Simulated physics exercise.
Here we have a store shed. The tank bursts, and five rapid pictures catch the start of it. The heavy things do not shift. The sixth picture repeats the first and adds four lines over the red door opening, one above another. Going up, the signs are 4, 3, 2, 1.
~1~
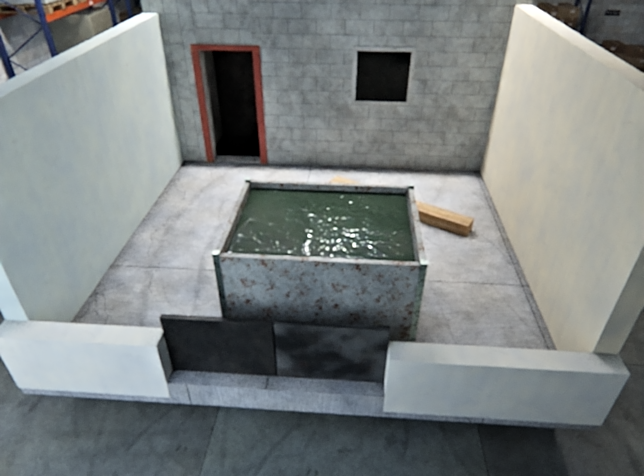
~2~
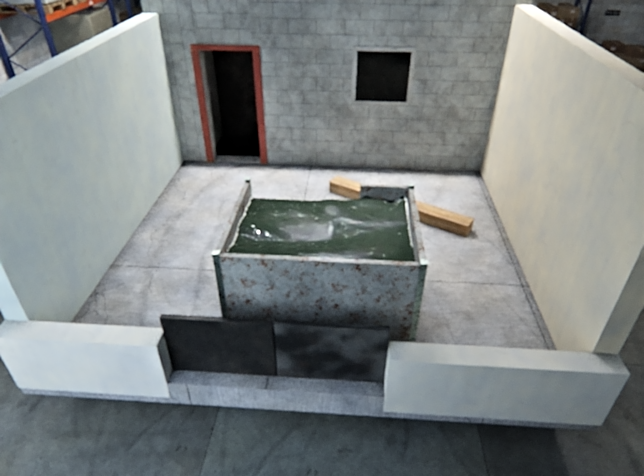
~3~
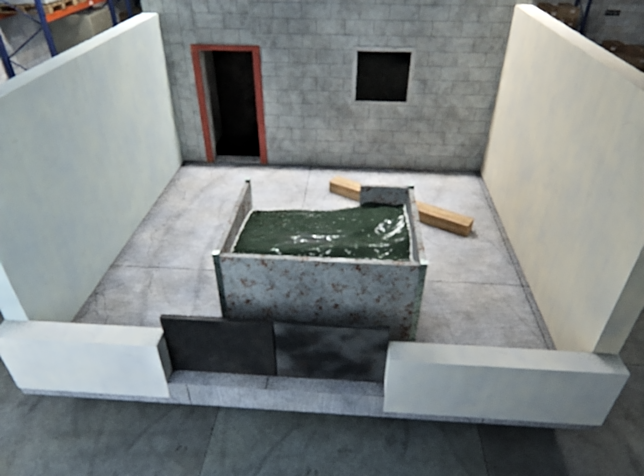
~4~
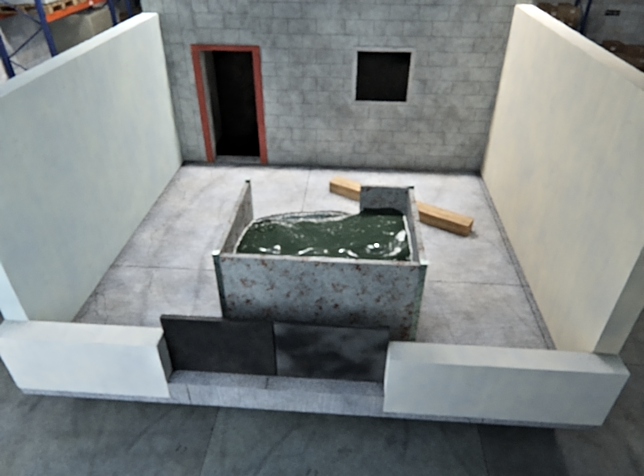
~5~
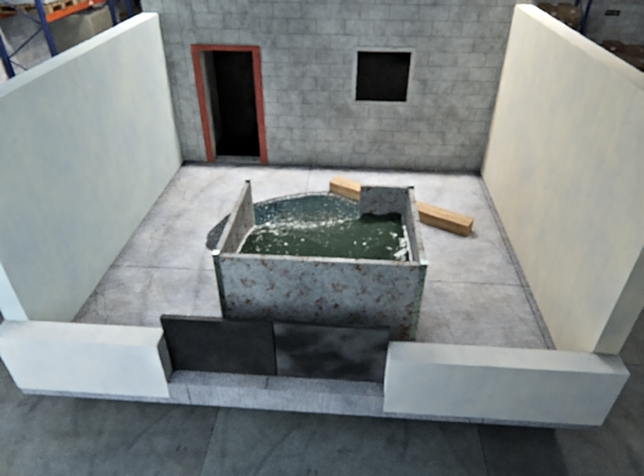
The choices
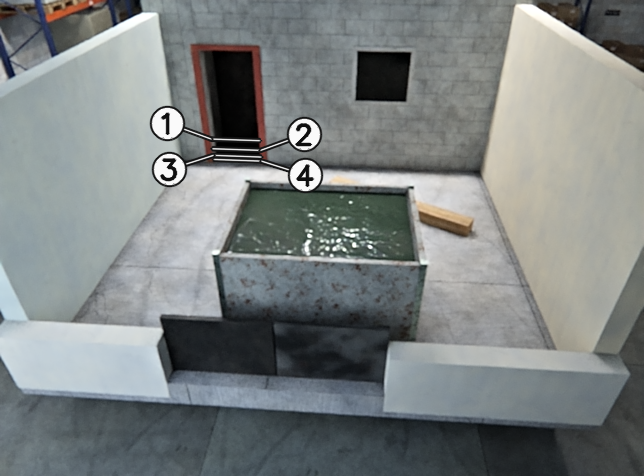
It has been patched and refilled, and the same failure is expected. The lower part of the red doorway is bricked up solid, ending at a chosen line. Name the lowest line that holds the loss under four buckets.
Go for 1.
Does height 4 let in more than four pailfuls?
Yes, that goes wrong.
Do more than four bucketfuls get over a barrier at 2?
Yes, that goes wrong.
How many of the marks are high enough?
One of them.
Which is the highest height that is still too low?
Here it is height 2.
In white, 1 at (235, 139); 2 at (236, 149); 3 at (237, 156); 4 at (237, 160); from the bottom up 4, 3, 2, 1.
Choosing 1, a splash gets over, under a bucket.
Choosing 2, about 9 bucketfuls get in.
Choosing 3, dozens of bucketfuls pour in.
Choosing 4, dozens of bucketfuls pour in.
